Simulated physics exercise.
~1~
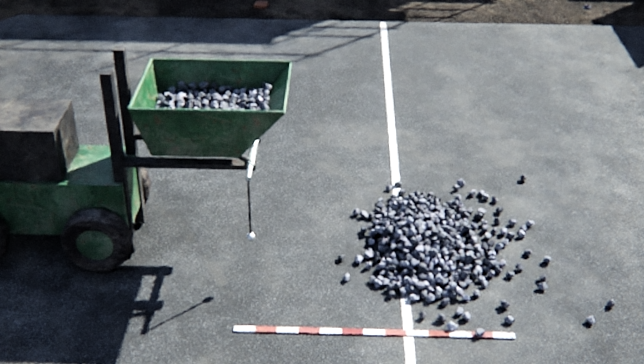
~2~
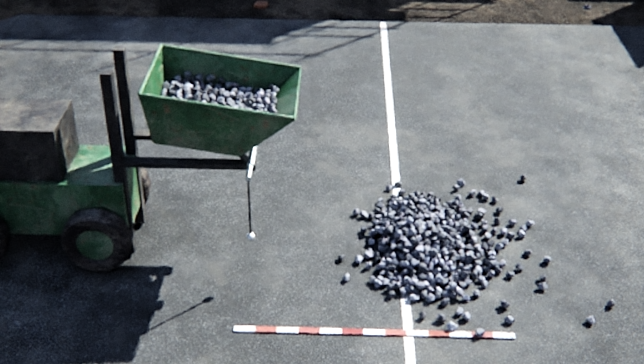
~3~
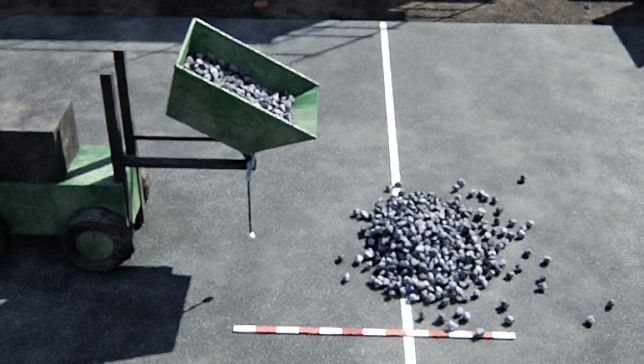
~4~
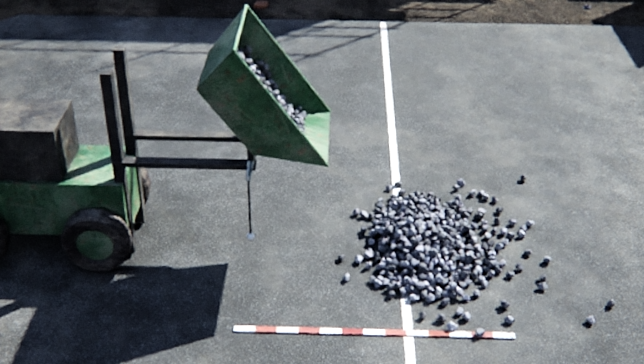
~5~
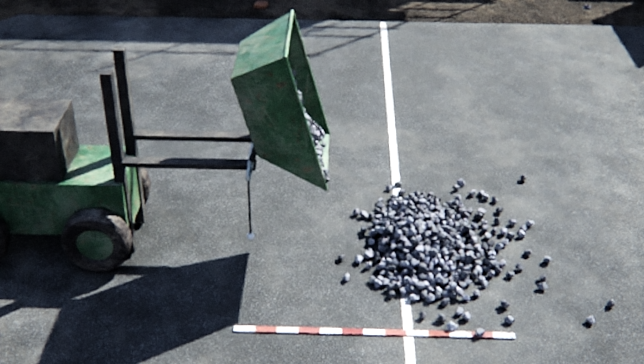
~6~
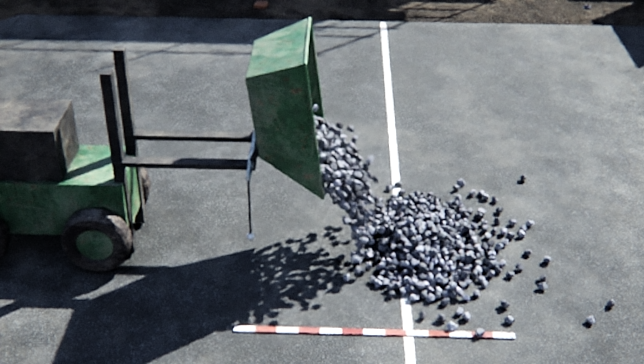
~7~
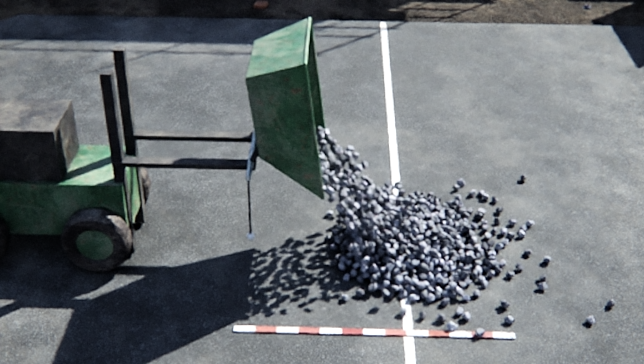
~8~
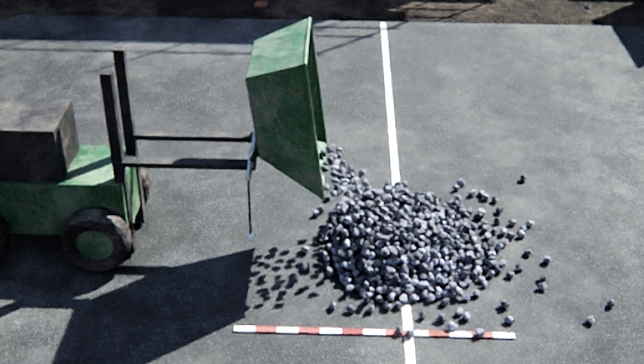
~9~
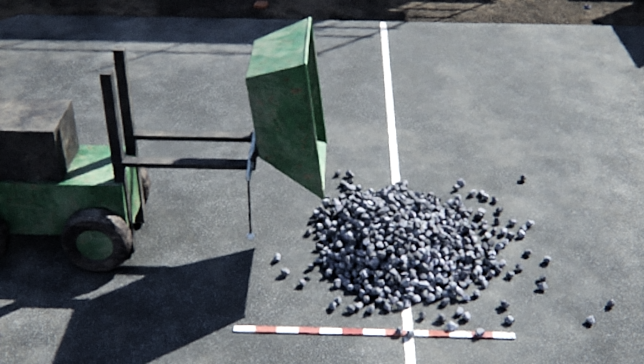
The clip opens on a green fork truck at the left, holding a raised skip of grey stones near a loose heap that lies across a white painted line. The skip tips forward to the right, slowly at first, and the stones stay inside as it steepens. Once it is almost upright, they pour over its lower edge in a thick stream onto the left side of the heap. The stream thins and stops while the skip holds still. It ends empty above a wider heap, grown mostly on the near side of the line, with a few stray stones around it.
